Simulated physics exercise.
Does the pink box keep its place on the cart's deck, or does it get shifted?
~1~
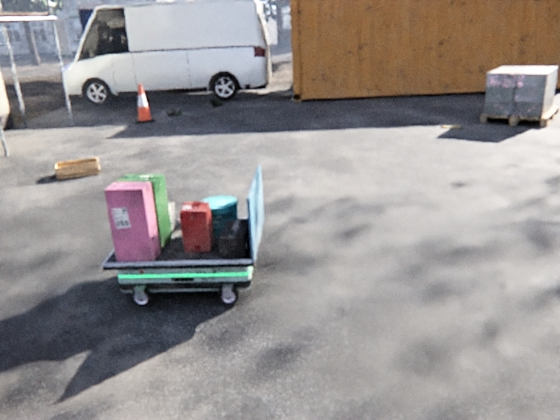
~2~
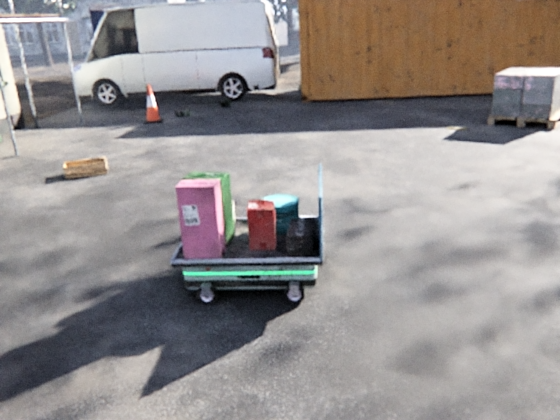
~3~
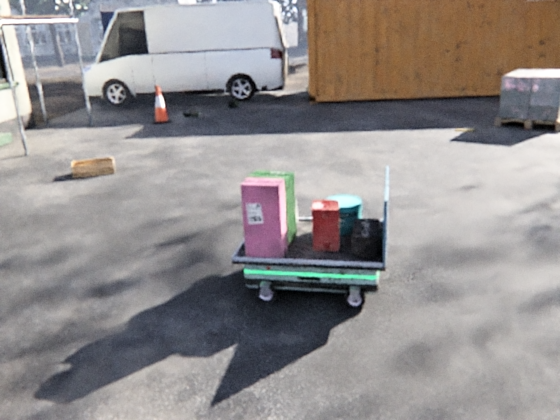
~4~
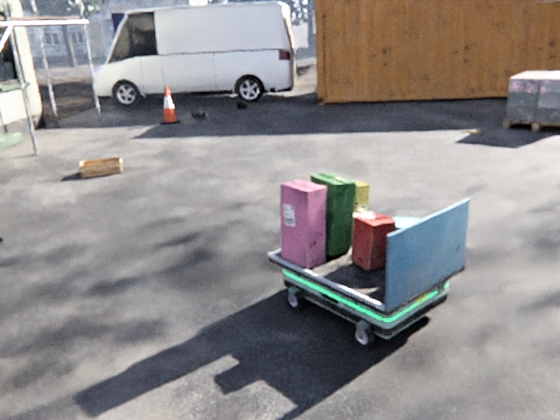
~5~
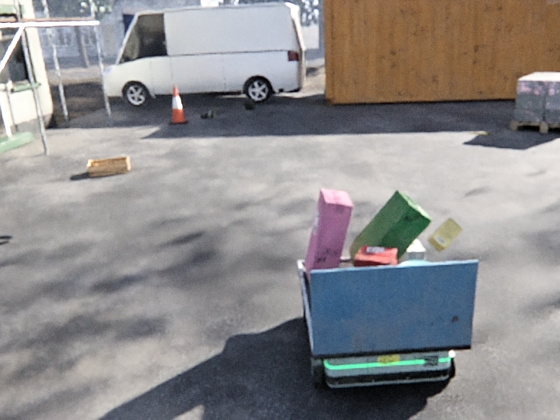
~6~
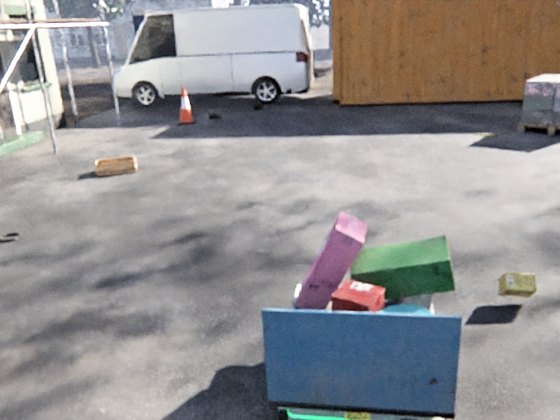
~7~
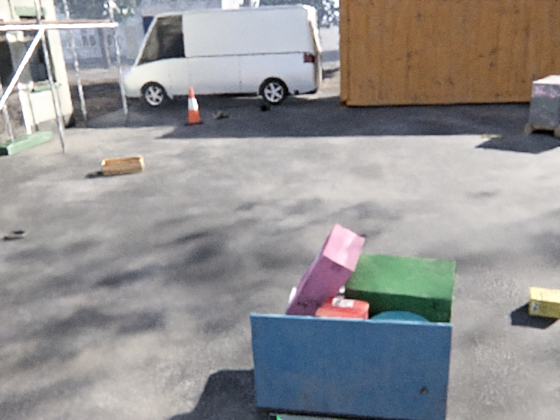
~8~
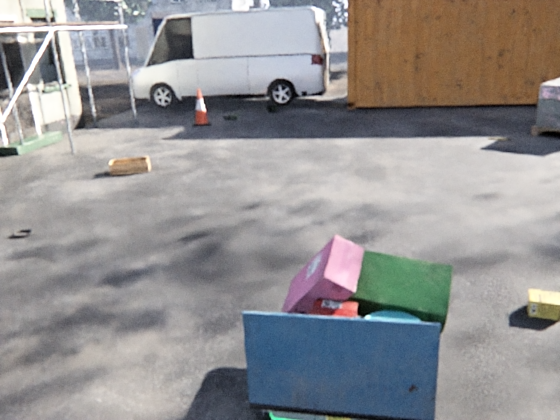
It gets shifted. The pink box tips over as the cart turns and ends up toppled against the green box, still on the deck.
